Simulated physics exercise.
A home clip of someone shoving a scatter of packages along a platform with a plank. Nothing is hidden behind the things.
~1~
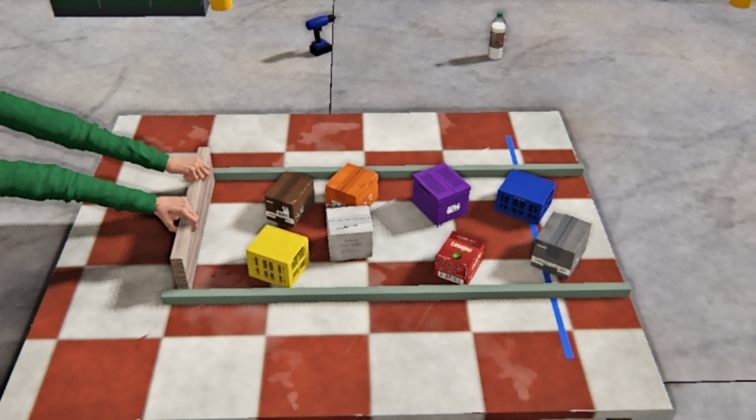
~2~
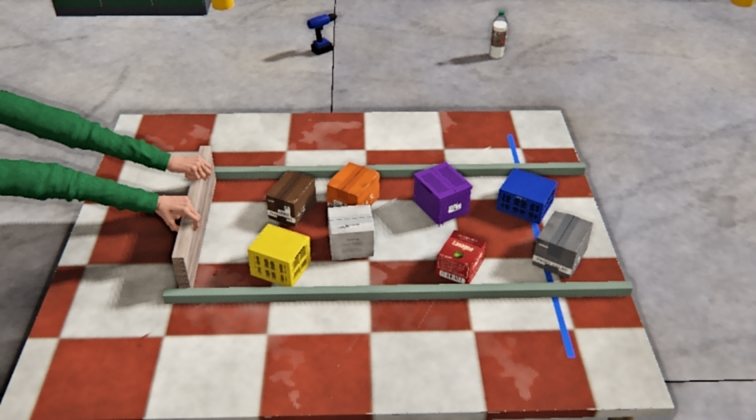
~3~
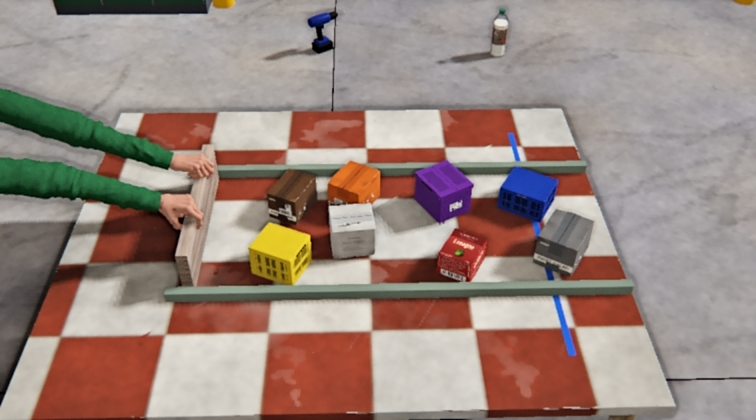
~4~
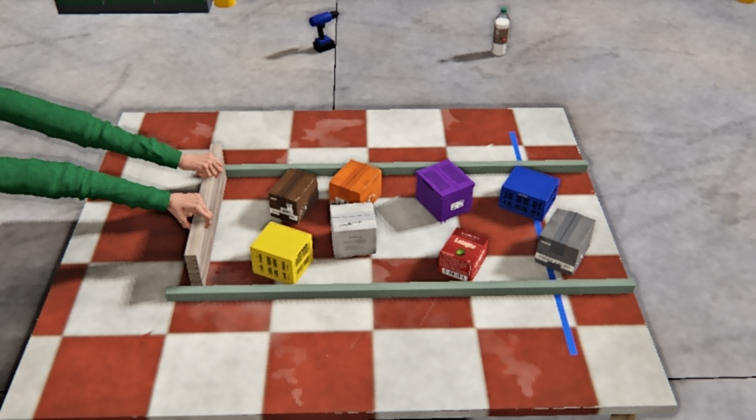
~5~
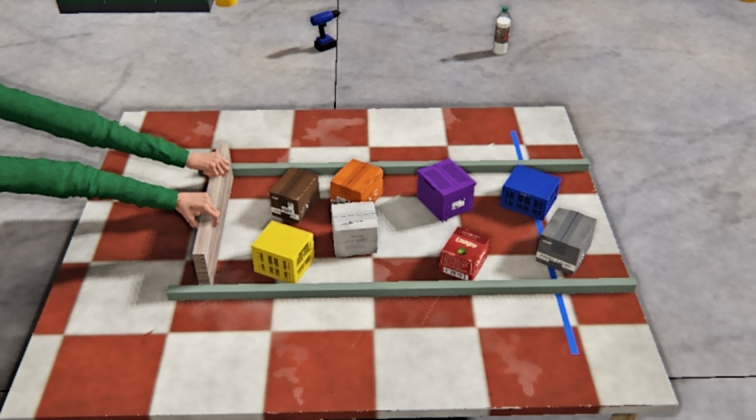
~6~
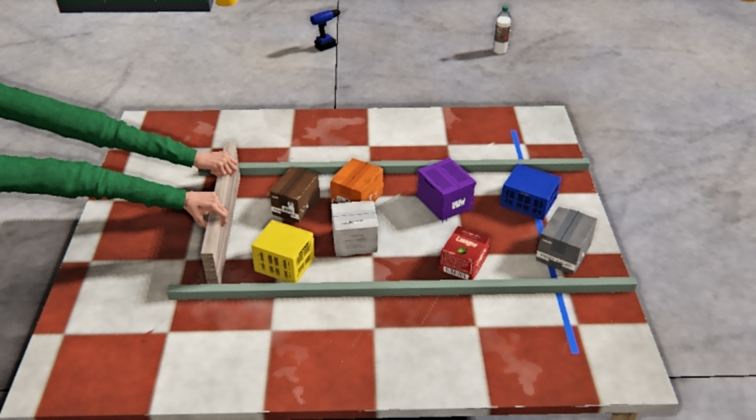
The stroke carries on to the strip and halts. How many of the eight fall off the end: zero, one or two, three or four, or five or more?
Outcome: The number that fall off is three or four.
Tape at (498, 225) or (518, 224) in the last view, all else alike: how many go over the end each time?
Down on the ground: 1 and 2.
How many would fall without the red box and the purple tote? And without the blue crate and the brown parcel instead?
First 1, then 1.
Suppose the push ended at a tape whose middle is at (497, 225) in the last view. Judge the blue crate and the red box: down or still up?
The blue crate is lost, the red box remains up.
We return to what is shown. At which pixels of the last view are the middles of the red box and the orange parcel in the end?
About (615, 249), and the other about (580, 179).
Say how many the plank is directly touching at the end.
That makes 2.
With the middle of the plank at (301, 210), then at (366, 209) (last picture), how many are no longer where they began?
4 and 5.
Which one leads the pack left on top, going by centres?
Foremost is the red box.
Soon after, none off yet; grey box at rest near (567, 239); blue crate at rest near (530, 192); red box at rest near (465, 254).
Then, none off yet; grey box at rest near (567, 239); blue crate moved a little near (537, 191); red box moved a little near (475, 253).
Further on, none off yet; grey box moved a little near (593, 236); blue crate moved well along near (604, 185); red box moved well along near (553, 250).
At rest, the number that fall off is three or four; fallen, purple tote, blue crate and grey box.
